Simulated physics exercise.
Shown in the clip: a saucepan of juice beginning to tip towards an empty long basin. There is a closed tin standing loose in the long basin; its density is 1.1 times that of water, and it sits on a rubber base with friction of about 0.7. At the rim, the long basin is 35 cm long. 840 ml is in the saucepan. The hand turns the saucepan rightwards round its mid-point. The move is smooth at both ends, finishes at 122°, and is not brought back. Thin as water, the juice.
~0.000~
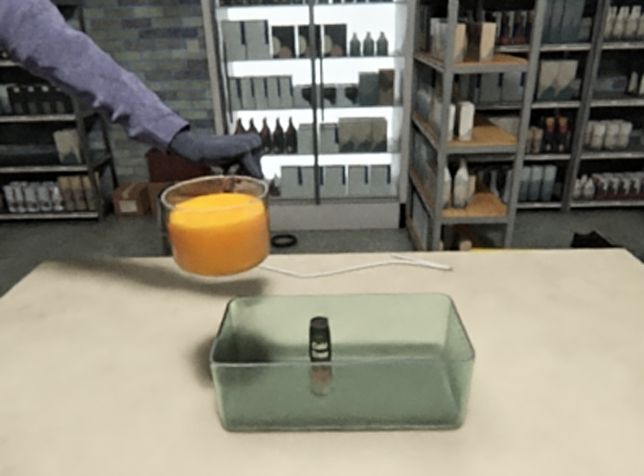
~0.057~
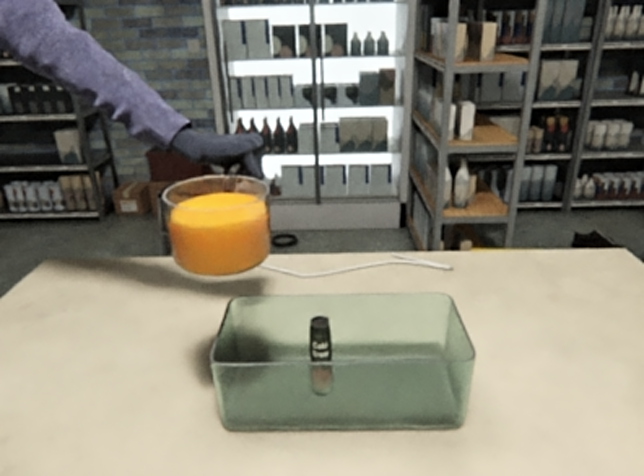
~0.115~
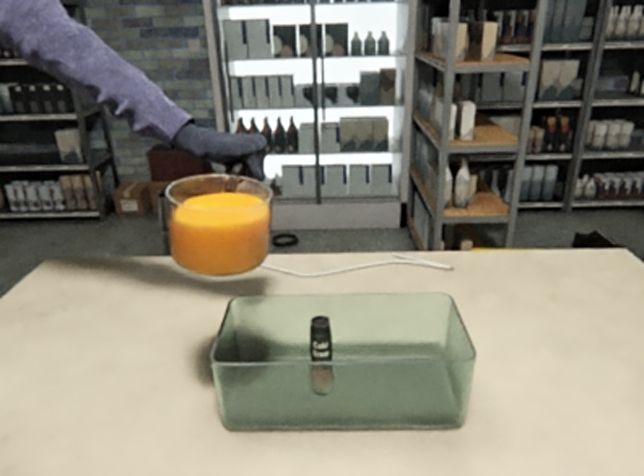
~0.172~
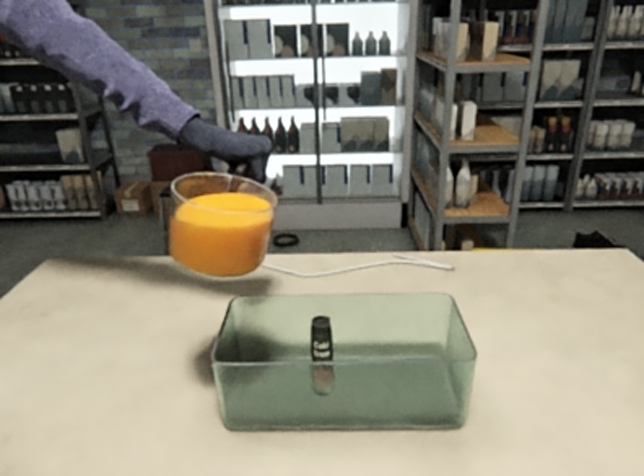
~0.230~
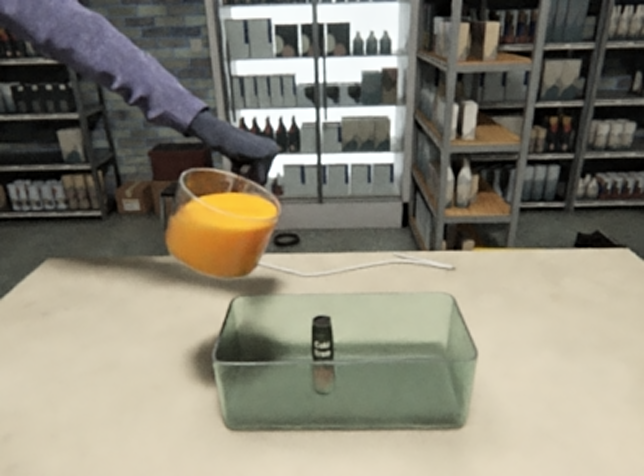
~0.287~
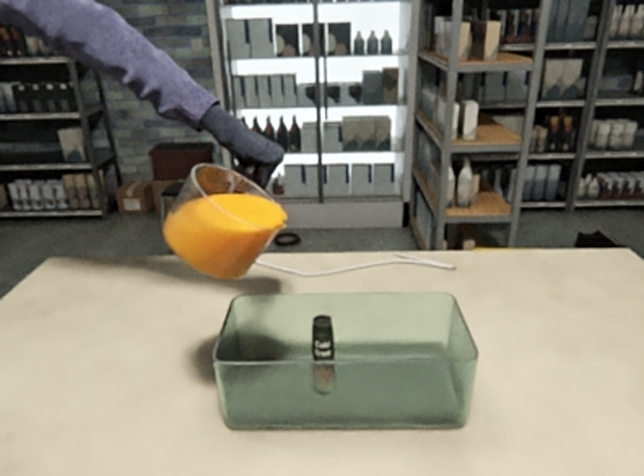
At the start, a gloved hand holds a clear pan of orange juice nearly level above a table, beside and above a greenish see-through basin with a small dark object inside. The hand gradually turns the pan rightwards, slowly at first, until it leans clearly and the juice reaches its right rim.
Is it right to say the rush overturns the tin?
It is tipped.
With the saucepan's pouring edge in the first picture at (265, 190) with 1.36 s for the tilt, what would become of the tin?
Then it stays on its base.
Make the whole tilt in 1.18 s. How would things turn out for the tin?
After the tilt, the tin is still standing.
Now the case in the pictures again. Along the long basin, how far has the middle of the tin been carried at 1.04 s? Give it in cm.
It has moved some 4 cm.
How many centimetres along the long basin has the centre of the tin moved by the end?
9.0 cm.
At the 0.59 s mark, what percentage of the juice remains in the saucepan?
Still held: Roughly 32 % of the total.
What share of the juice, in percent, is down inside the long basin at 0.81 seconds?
90 %, more or less.
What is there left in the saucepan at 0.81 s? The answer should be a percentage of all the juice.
I reckon near 3 per cent still sits there.
By 0.59 s the tilt is 103° and 33 per cent is still to pour; the tin stands where it began.
By 0.81 s the tilt is 122° and 3 per cent is still to pour; the tin stands 1 cm from where it began.
By 1.04 s the tilt is 122° and 0 per cent is still to pour; the tin leans 28°.
By 1.29 s the tilt is 122° and 0 per cent is still to pour; the tin lies on its side.
At rest the tin lies on its side.
